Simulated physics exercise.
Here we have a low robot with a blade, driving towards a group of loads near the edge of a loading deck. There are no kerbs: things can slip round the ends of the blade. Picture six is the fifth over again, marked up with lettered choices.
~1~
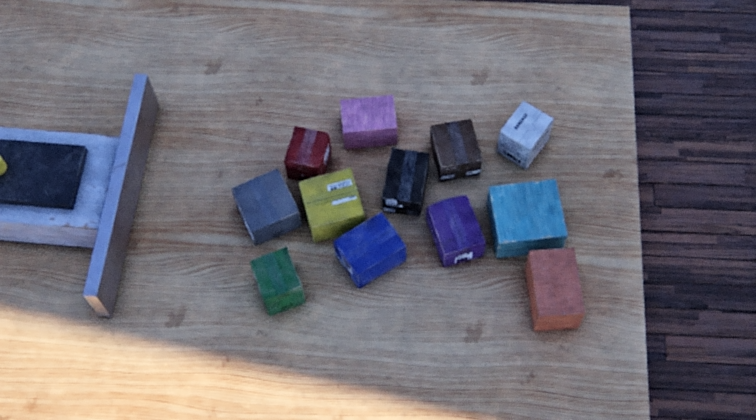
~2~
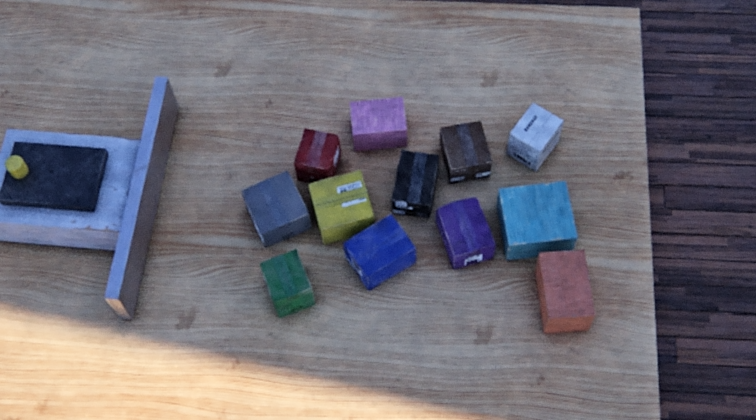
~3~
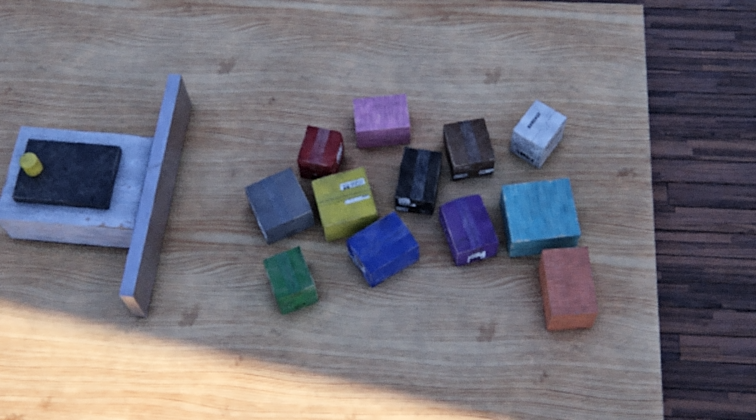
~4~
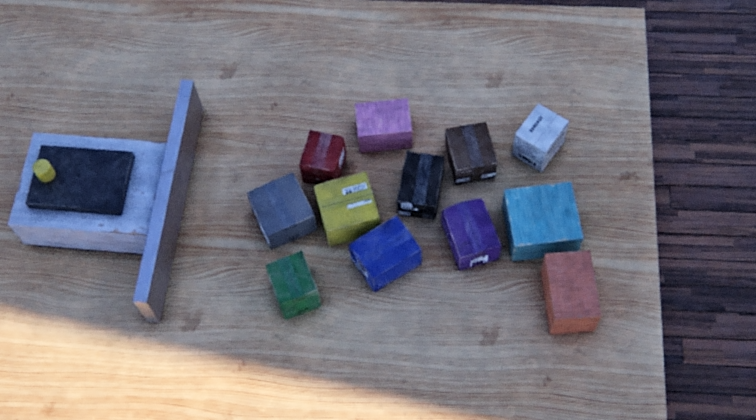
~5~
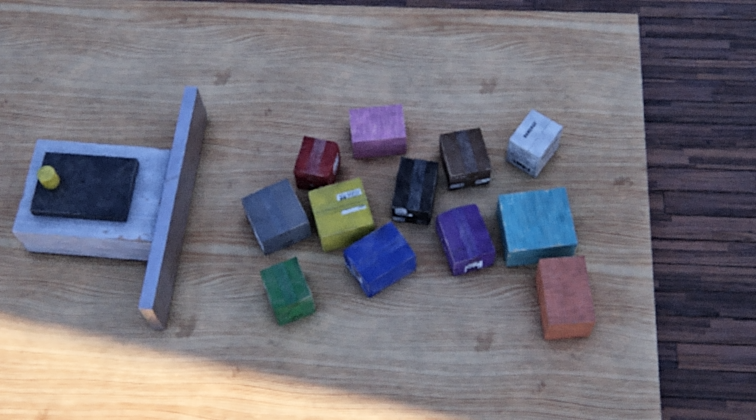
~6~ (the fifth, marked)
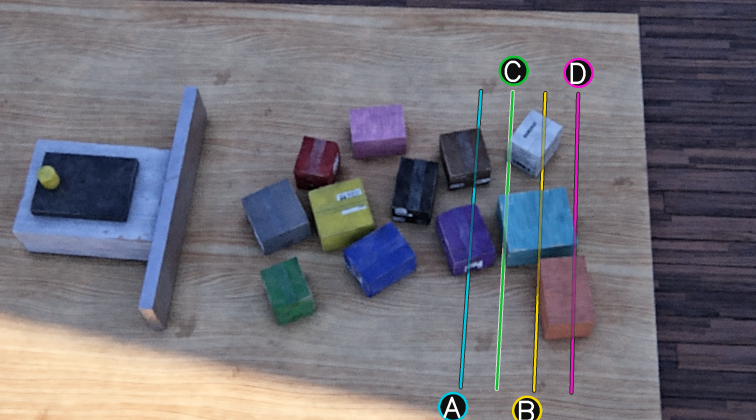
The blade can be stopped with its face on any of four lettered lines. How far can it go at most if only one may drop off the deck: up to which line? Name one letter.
Line C.
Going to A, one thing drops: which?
It is the turquoise crate.
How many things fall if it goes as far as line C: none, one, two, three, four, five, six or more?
One.
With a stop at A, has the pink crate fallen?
No.
On the marked copy, A at (472, 229); B at (540, 232); C at (505, 230); D at (575, 233).
Following C. Soon after the start, robot (210, 191); green parcel (307, 294); blue parcel (388, 265).
Later, robot (330, 196); turquoise crate (601, 236); orange crate (580, 302).
In the end, robot (422, 199); turquoise crate over the edge; white box (637, 140); one fallen.
As for the rest, A is within the limit but short; B drops four; D drops six.
